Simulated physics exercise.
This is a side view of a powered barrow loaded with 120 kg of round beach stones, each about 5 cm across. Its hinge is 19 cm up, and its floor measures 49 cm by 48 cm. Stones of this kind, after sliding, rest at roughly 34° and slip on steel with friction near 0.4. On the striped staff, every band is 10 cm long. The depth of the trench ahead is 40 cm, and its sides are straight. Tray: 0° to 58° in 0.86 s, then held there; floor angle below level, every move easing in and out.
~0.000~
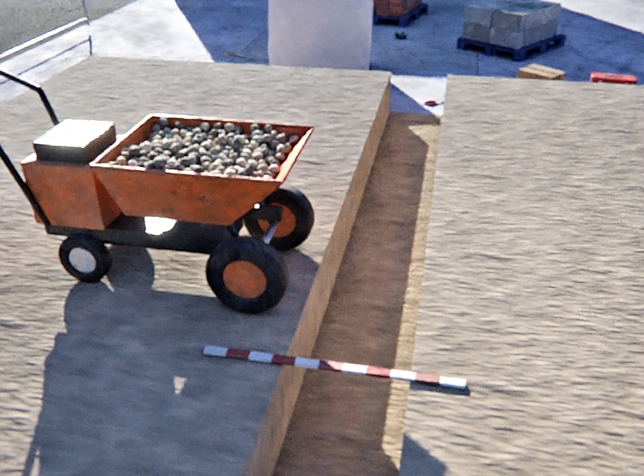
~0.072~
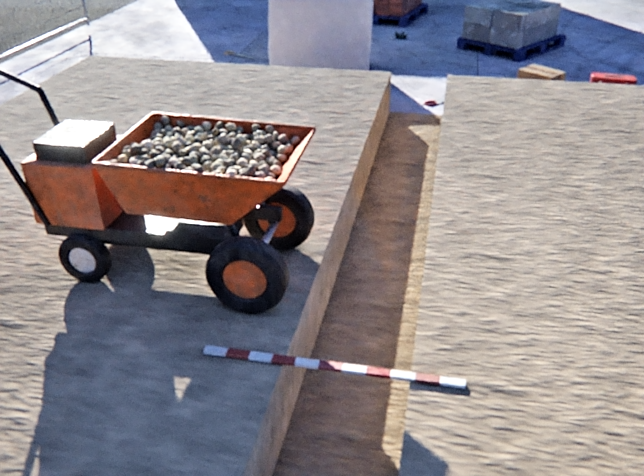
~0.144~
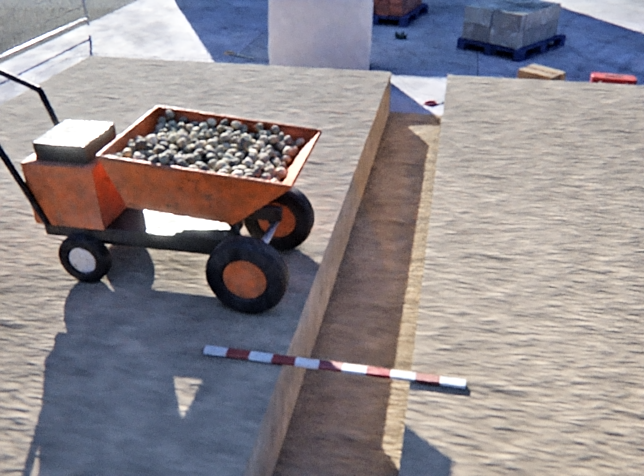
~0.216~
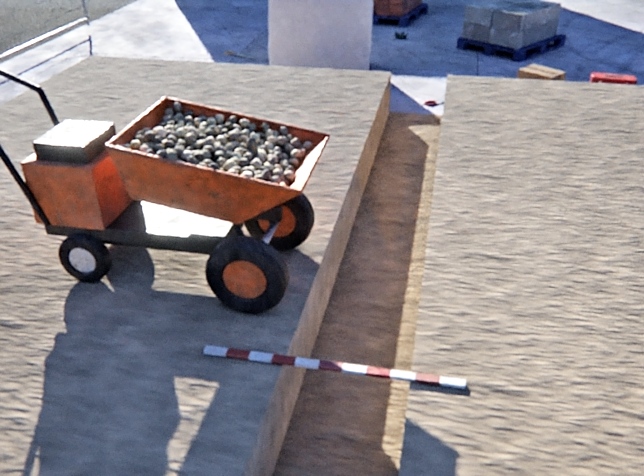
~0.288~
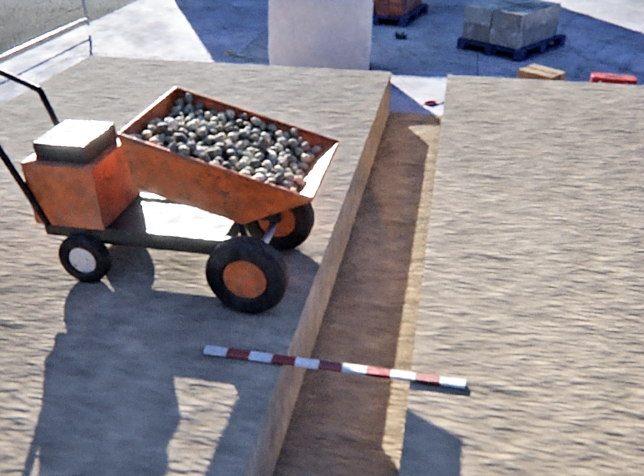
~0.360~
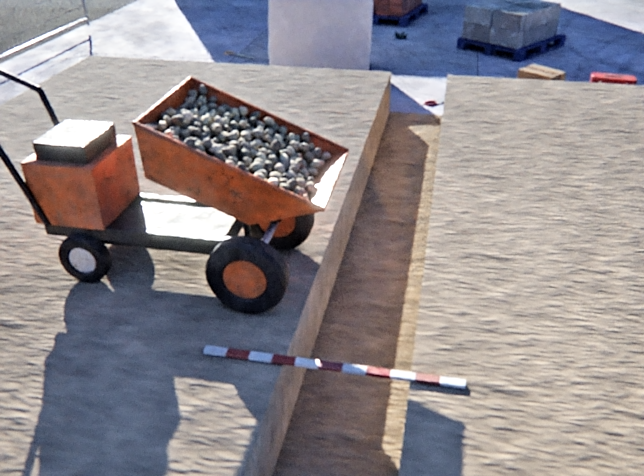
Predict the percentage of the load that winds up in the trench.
My prediction is about 57 per cent.
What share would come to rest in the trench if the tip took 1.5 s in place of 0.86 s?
It'd be some 70 per cent.
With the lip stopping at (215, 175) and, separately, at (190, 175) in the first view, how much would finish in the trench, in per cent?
From the first spot near 100, from the second near 100 per cent.
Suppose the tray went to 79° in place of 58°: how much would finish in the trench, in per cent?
Share in trench: Approx. 70%.
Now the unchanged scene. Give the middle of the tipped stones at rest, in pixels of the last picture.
The resting stones are centred at roughly (411, 339).
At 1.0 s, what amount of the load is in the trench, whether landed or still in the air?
I'd say near 20 per cent at that time.
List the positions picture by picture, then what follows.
The first picture shows lip at (282, 183), floor tilted 0°, highest stones at (231, 134).
In the second picture, the tray is at 1°, its lip at (285, 184); the top of the load is at (224, 132); the stones move at 0.2 m/s on average.
The third picture shows lip at (291, 187), floor tilted 4°, highest stones at (192, 127); the stones move at 0.5 m/s on average.
In the fourth picture, the tray is at 9°, its lip at (301, 193); the top of the load is at (177, 123); the stones move at 0.7 m/s on average.
In the fifth picture, the tray is at 15°, its lip at (312, 200); the top of the load is at (184, 114); the stones move at 0.8 m/s on average.
The sixth picture shows lip at (324, 210), floor tilted 22°, highest stones at (193, 103); the stones move at 0.9 m/s on average.
After 0.6 s the floor is at 49°; 100 % in the tray; the foremost stones are at (353, 220).
After 1.0 s the floor is at 58°; 76 % in the tray, 21 % in the trench, 2 % past the trench; the foremost stones are at (430, 281).
After 1.3 s the floor is at 58°; 31 % in the tray, 29 % in the trench, 40 % past the trench; the foremost stones are at (554, 313).
After 3.3 s the floor is at 58°; 0 % in the tray, 57 % in the trench, 43 % past the trench; the foremost stones are past the picture's edge.
